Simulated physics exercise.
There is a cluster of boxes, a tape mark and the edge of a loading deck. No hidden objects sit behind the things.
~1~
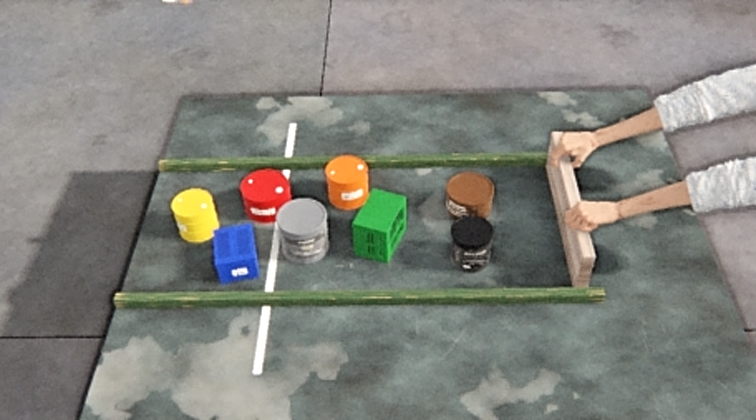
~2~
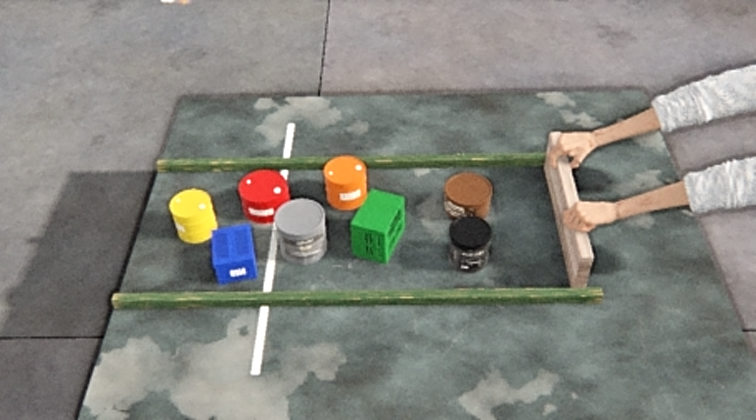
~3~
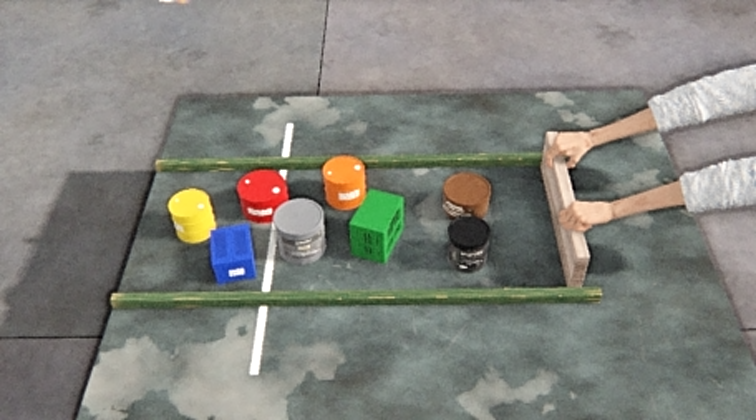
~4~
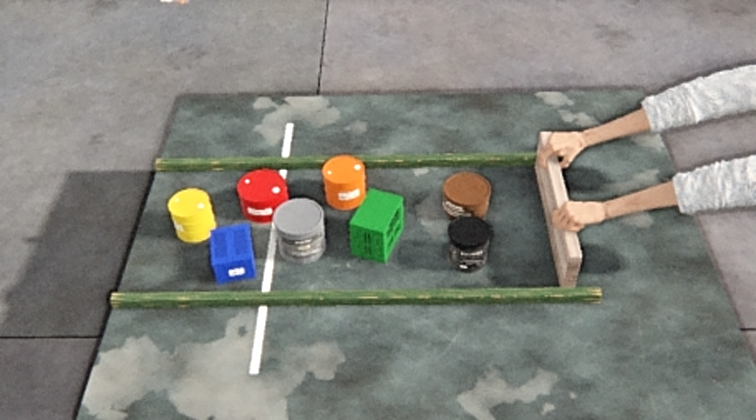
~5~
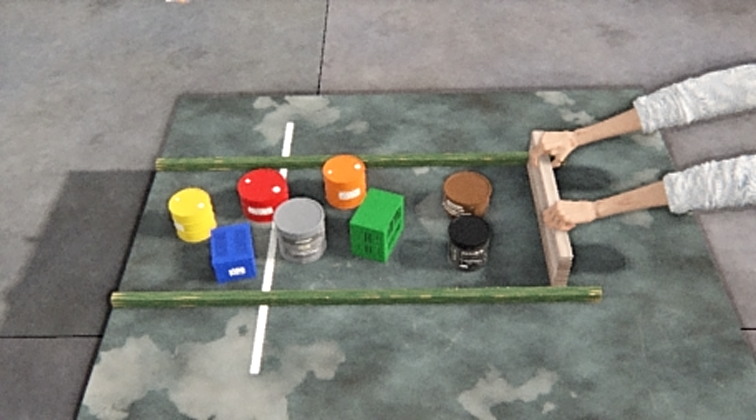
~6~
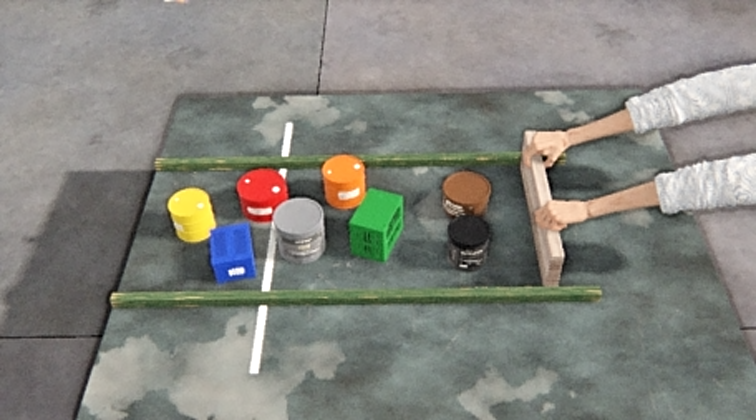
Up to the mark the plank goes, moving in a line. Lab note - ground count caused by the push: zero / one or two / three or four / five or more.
Ground count: Zero.
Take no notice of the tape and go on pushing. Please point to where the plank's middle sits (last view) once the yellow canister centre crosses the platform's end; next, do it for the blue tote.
Around (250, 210), then around (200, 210).
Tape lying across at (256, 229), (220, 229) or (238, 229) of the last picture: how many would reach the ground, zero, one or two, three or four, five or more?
Going one by one, the answers are zero, one or two and either one or two.
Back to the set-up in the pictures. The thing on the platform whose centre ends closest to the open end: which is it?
It's the yellow canister that is foremost.
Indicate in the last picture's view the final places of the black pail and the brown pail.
I'd say approximately (246, 259) and then (254, 200).
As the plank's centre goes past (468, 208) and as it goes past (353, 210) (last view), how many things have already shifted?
At first I count 2, and then 6.
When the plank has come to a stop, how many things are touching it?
The count comes out at 2.
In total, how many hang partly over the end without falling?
Counting them gives 0.
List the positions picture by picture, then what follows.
In the first picture, yellow canister (196, 216); blue tote (236, 254); red canister (267, 196); plank (568, 207); tape (278, 229).
In the second picture, blue tote (234, 254); grey pail (302, 232).
In the third picture, red canister (264, 196); brown pail (466, 198).
In the fourth picture, yellow canister (193, 216); green crate (377, 226).
In the fifth picture, blue tote (233, 253); orange canister (345, 182).
In the sixth picture, yellow canister (192, 215); blue tote (233, 253); red canister (263, 196); plank (540, 207); tape (274, 228).
Soon after, none off yet; yellow canister at rest near (192, 215); blue tote at rest near (233, 253); red canister at rest near (263, 196).
After that, none off yet; yellow canister at rest near (192, 215); blue tote displaced a little near (226, 255); red canister at rest near (263, 196).
In the end, the number that fall off is zero.
